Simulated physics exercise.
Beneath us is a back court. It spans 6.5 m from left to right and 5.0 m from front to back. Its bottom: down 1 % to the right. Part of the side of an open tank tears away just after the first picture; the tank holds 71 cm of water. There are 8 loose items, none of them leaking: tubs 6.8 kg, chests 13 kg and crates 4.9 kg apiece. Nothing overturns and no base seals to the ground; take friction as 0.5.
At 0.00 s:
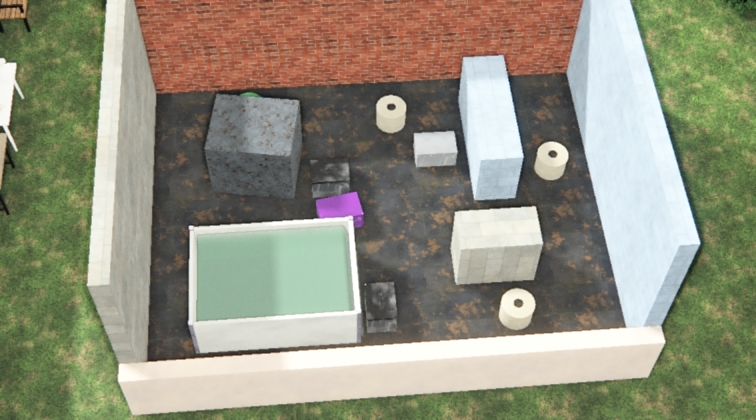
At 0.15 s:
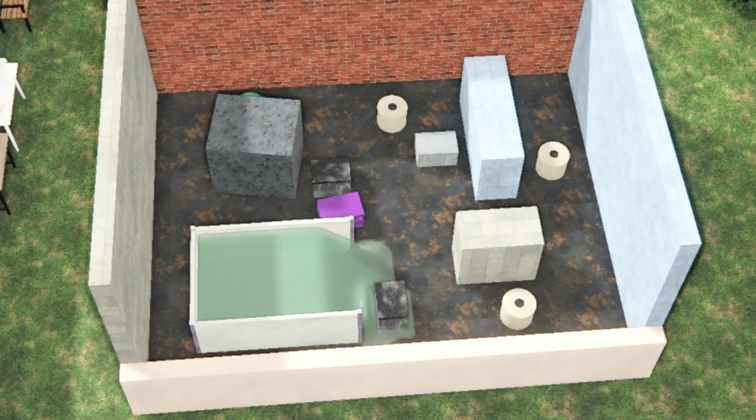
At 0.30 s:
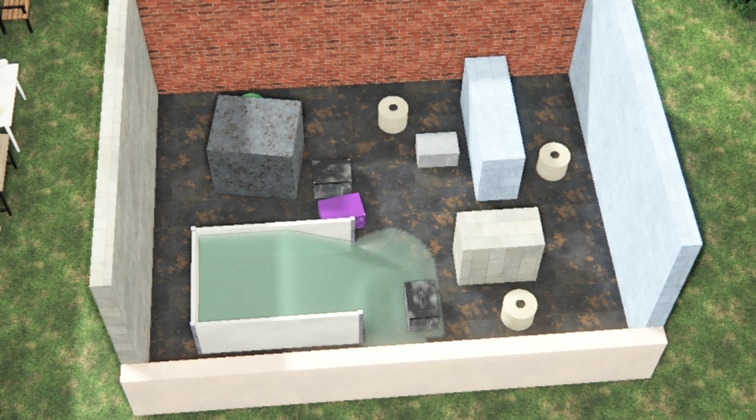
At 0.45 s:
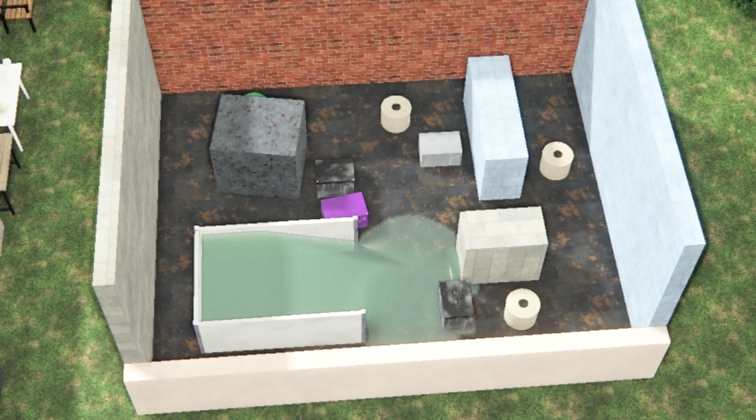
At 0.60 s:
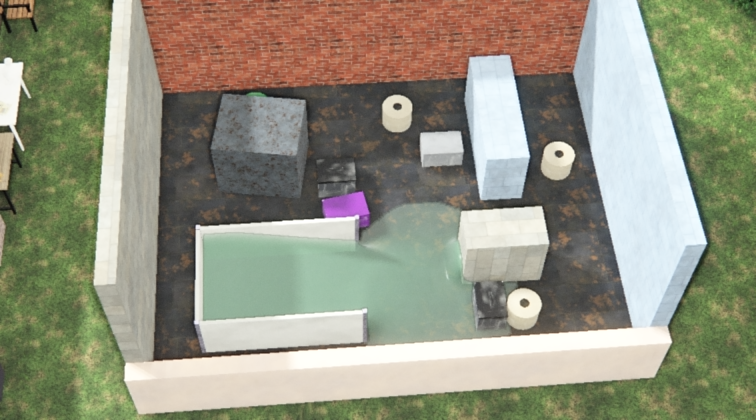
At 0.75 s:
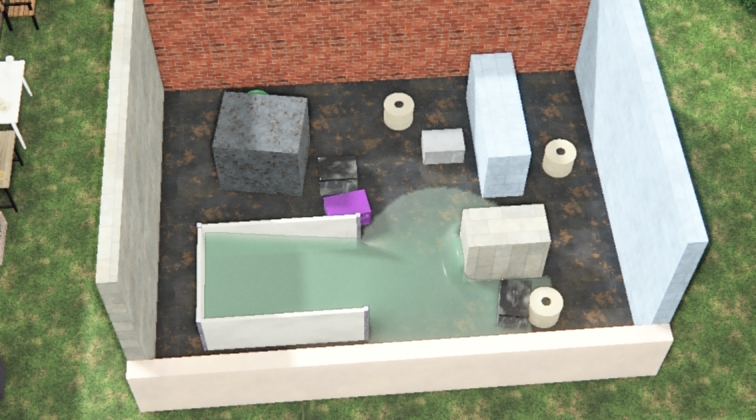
Green water pouring from the open side of a white tank, spreading right across a walled court and pushing a dark crate along.
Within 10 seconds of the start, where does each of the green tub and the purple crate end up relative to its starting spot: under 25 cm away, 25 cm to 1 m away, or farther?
By the end: Green tub - farther than 1 m away; purple crate - 25 cm to 1 m away.
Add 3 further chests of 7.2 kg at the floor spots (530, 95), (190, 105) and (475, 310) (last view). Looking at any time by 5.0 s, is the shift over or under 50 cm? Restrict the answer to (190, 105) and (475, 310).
In that order: Less, more.
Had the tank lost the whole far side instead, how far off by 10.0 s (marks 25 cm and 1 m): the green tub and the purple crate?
Log: Green tub large displacement; purple crate large displacement.
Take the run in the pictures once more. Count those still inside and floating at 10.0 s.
Count at that moment: 8.
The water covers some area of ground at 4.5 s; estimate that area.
About 23 m2 is covered.
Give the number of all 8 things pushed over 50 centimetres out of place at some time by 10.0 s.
The total is 8.
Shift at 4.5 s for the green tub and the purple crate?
Shifts by then: Around 30 and 0 cm.
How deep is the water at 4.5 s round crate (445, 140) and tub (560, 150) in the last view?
5 and 29 cm.
After 2.0 s the green tub is near (256, 102), 0.0 m from its start, aground; the purple crate is near (347, 205), 0.0 m from its start, aground; 2 afloat.
After 4.5 s the green tub is near (237, 101), 0.3 m from its start, aground; the purple crate is near (347, 205), 0.0 m from its start, aground; 4 afloat.
After 7.0 s the green tub is near (176, 129), 1.3 m from its start, afloat; the purple crate is near (346, 207), 0.1 m from its start, aground; 6 afloat.
After 10.0 s the green tub is near (197, 228), 2.4 m from its start, afloat; the purple crate is near (306, 217), 0.6 m from its start, afloat; 8 afloat.
